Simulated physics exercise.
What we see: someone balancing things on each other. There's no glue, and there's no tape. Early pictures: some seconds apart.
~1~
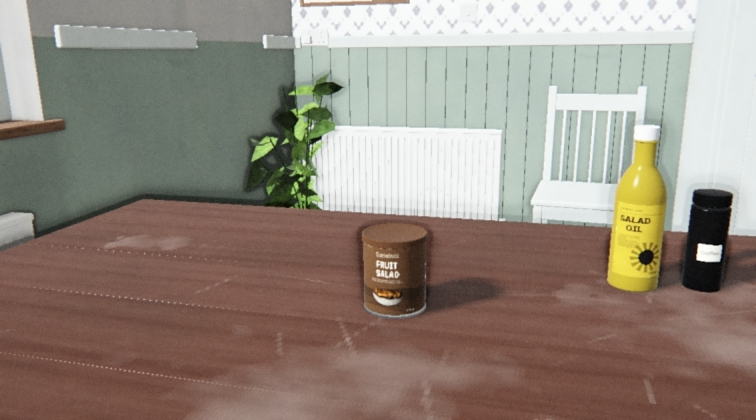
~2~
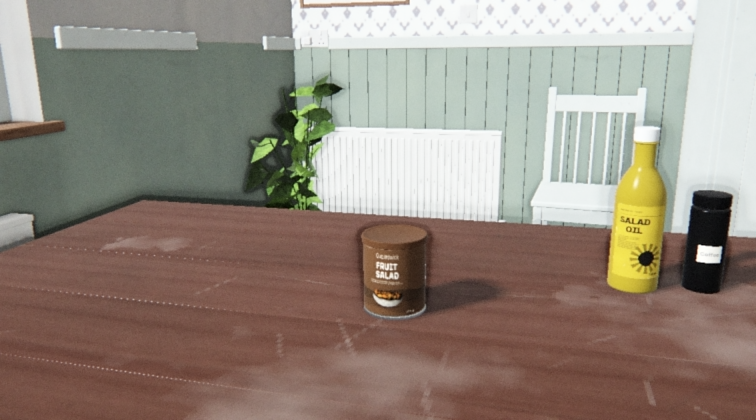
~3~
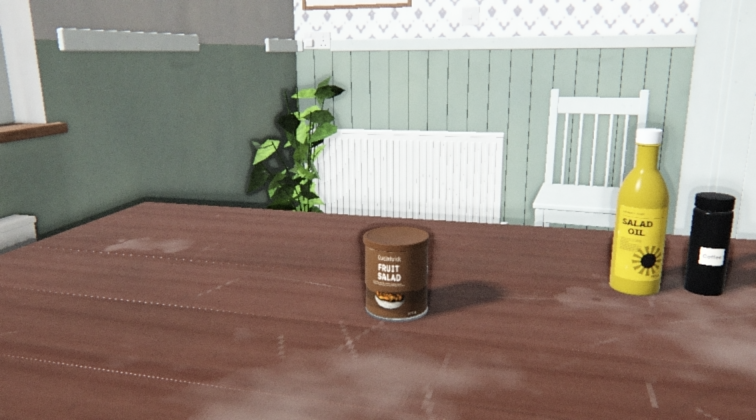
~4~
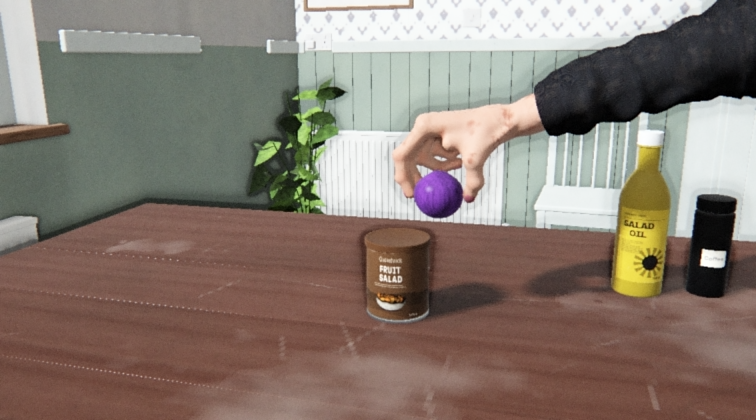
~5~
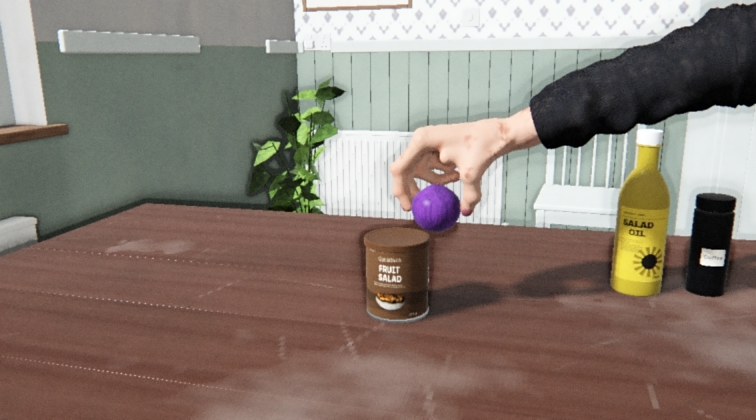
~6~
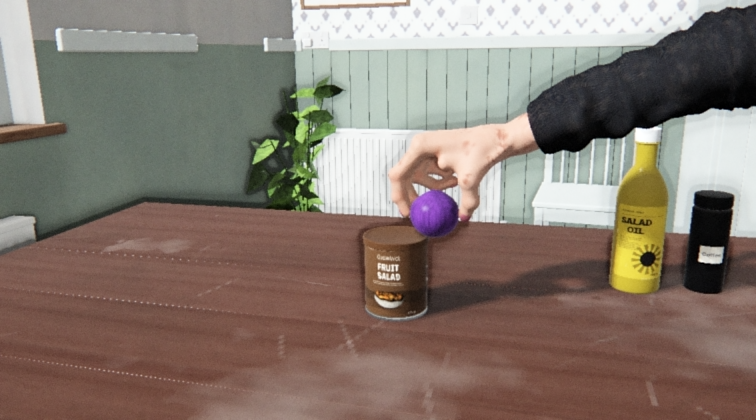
A hand reaches in holding a purple ball and lowers it toward the brown can.
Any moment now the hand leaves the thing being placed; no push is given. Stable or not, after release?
My guess is a failure.
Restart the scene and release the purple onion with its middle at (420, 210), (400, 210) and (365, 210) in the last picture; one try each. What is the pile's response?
First try: It keeps its balance; second try: It stays up; third try: It loses its balance.
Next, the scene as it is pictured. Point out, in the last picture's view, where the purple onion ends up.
I'd point to roughly (471, 294).
Then, 0.40 s past the last view, purple onion now fallen.
Then, 0.50 s past the last view, things are still on the move.
Then, 0.60 s past the last view, nothing new.
Then, 2.10 s past the last view, purple onion resting near (471, 294).
Finally, fallen, purple onion; the other 3 still in place. Final places as the last picture's camera would see them, purple onion near (471, 294). The pile loses its balance.
